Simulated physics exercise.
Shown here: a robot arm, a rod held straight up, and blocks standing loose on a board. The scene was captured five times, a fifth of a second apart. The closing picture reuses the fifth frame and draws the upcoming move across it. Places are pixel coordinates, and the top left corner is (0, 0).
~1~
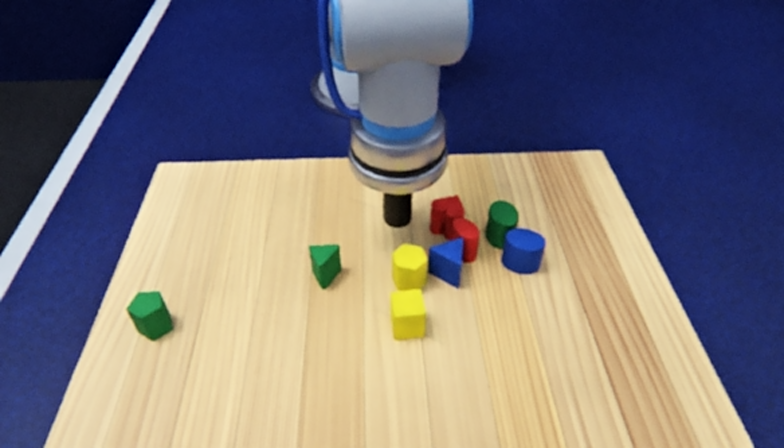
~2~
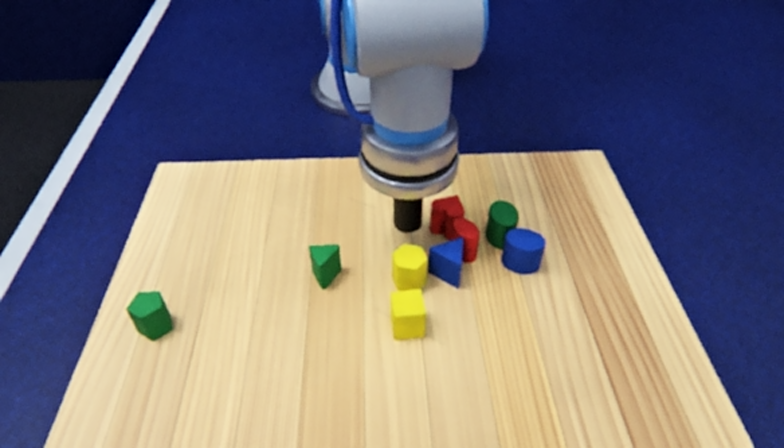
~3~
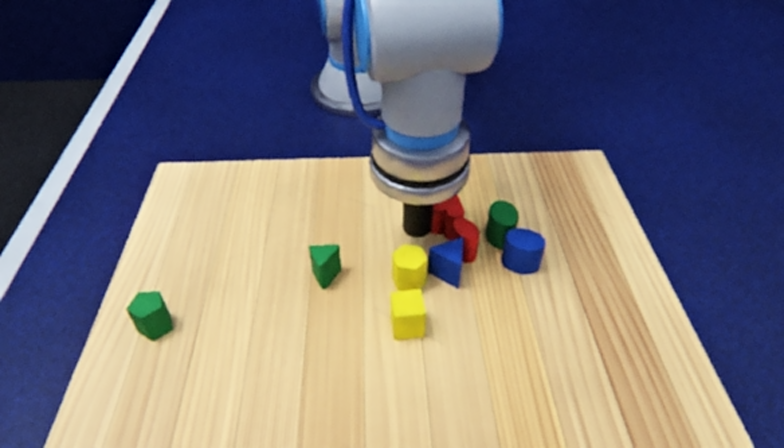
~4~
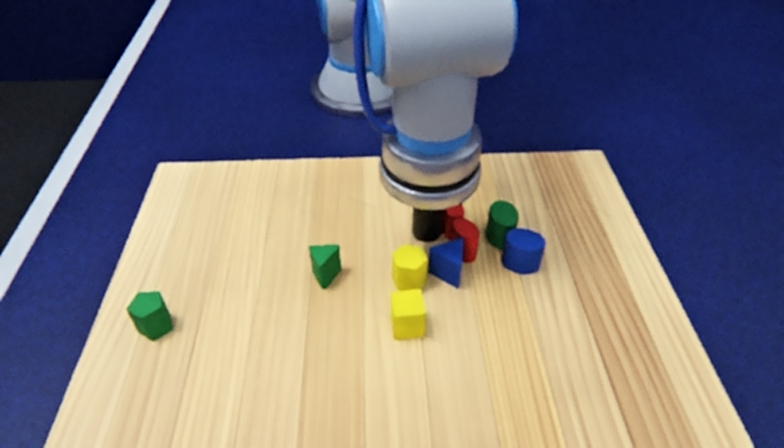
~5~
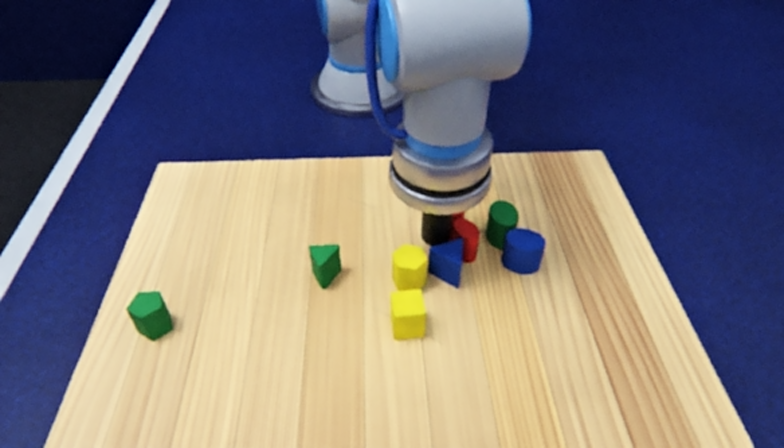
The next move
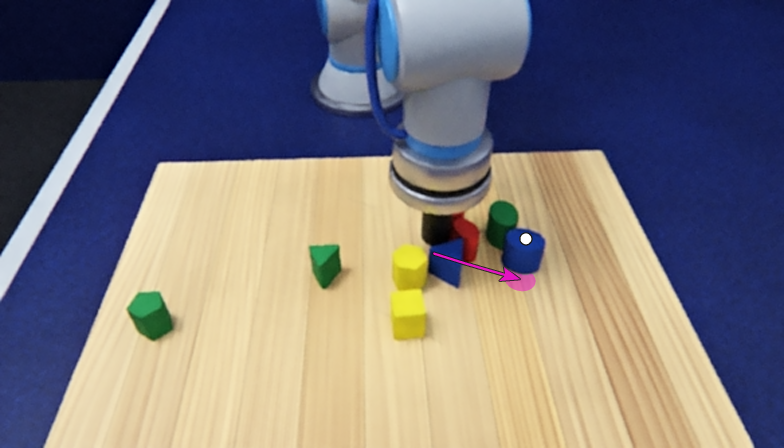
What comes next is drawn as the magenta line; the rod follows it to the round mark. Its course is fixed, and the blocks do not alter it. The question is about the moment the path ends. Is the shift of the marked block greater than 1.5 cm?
That would be a yes.
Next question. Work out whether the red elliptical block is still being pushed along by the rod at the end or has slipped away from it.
No longer ahead of the rod.
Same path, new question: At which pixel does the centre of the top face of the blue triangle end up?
In the picture, it is at (468, 260).
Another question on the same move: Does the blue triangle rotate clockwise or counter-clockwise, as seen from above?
If we look at it from overhead, the blue triangle pivots clockwise.
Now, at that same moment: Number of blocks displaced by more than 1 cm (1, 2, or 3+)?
Expect three or more.
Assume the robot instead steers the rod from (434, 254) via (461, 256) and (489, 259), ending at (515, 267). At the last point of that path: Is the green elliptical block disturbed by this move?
It gets displaced.
Drawn move, straight from (434, 254) to (520, 279); the dot is on the blue elliptical block.
The first path, step by step. Halfway along, rod at (480, 251); blue triangle at (468, 260), turned 55° clockwise; red elliptical block at (496, 228), turned 35° anticlockwise; blue elliptical block at (532, 239).
At the end, rod at (524, 263); blue triangle at (468, 260), turned 55° clockwise; red elliptical block at (497, 228), turned 35° anticlockwise; green elliptical block at (506, 211); blue elliptical block at (546, 238), turned 15° anticlockwise.
